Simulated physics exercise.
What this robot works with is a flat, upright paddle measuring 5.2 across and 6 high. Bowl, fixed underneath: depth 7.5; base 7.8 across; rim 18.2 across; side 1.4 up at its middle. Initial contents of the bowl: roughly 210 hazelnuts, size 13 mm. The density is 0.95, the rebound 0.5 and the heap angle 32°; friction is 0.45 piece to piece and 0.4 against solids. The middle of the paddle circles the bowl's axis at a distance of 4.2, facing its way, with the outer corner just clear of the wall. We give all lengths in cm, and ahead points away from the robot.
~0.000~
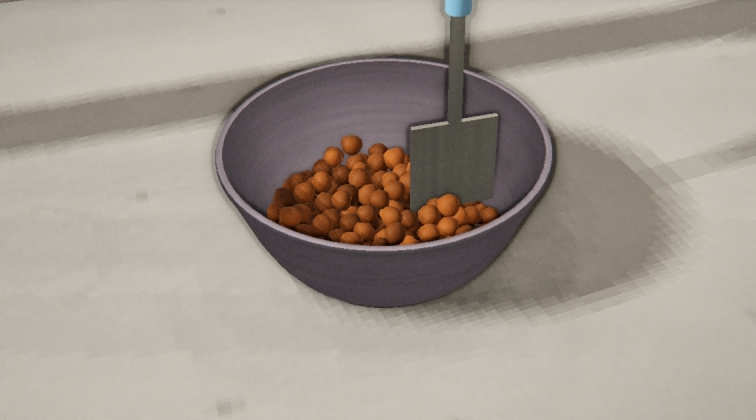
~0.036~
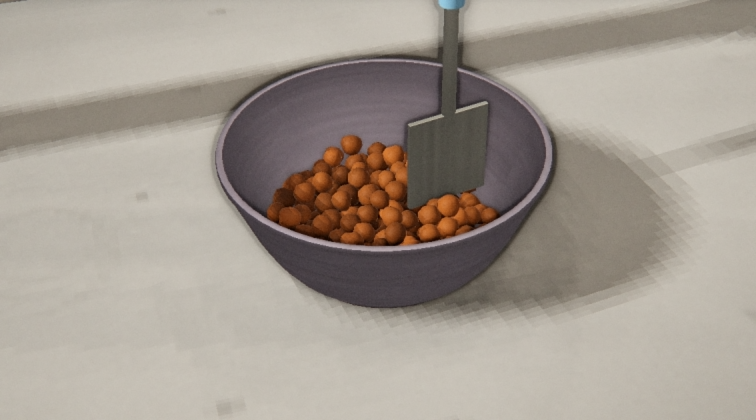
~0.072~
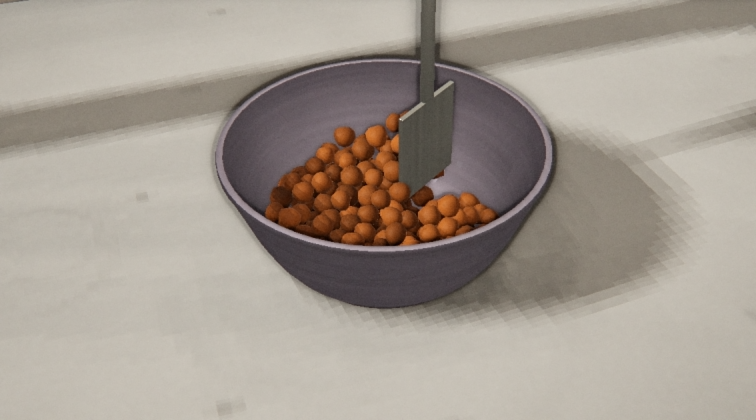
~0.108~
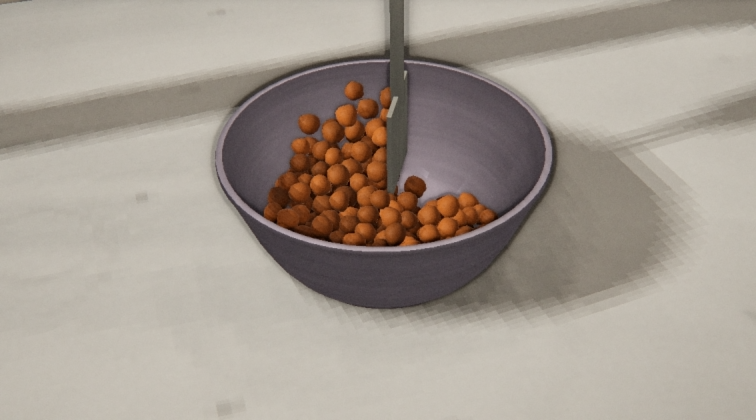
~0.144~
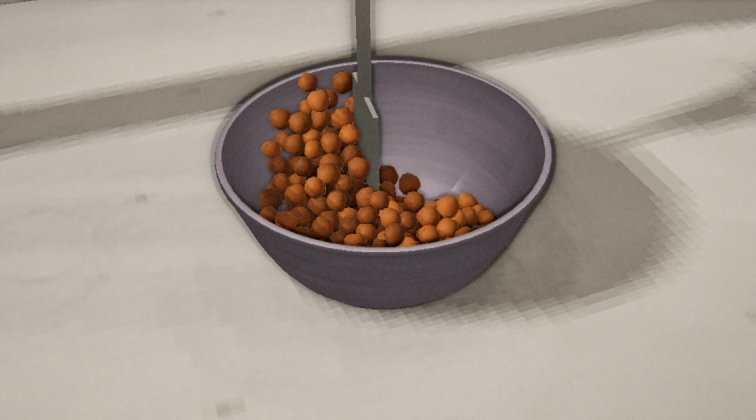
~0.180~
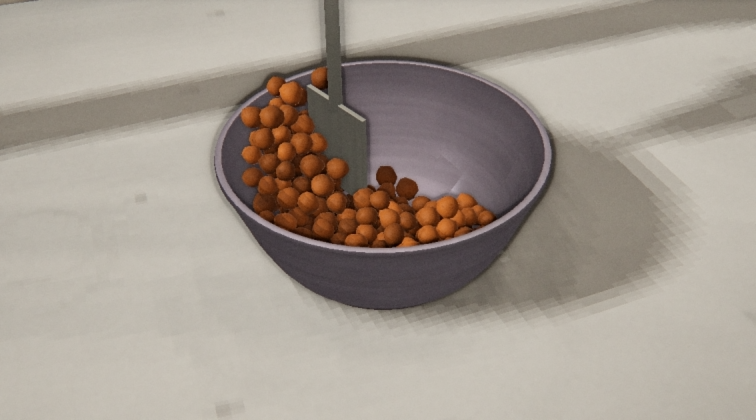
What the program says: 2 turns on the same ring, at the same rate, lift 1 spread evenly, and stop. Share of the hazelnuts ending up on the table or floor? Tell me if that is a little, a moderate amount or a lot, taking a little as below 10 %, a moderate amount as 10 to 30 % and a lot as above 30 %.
A moderate amount, from 10 to 30 %.
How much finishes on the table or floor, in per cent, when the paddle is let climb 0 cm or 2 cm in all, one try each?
About 20 per cent on the first try and 10 per cent on the second.
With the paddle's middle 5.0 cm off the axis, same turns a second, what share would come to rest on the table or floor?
That would give close to 0 per cent.
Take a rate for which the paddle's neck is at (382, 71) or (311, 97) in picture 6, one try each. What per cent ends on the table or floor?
About 5 per cent, then about 25 per cent.
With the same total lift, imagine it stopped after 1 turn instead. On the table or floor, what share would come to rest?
Roughly 5 per cent would end up there.
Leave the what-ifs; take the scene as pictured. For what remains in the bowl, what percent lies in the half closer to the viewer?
About 45 per cent.
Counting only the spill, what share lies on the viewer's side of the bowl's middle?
I'd estimate some 60 per cent.
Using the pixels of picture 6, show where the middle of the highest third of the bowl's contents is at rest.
(406, 176).
After 0.51 s, 351° round, highest piece 10 above the table; 196 in the bowl, 11 on the table or floor, 7 in flight or on the tool.
After 0.84 s, 227° round, highest piece 8 above the table; 188 in the bowl, 23 on the table or floor, 3 in flight or on the tool.
After 1.20 s, 0° round, highest piece 7 above the table; 183 in the bowl, 31 on the table or floor.
After 1.90 s, 0° round, highest piece 6 above the table; 183 in the bowl, 31 on the table or floor.
At rest, 183 in the bowl, 31 on the table or floor. That is 14 % on the table or floor.
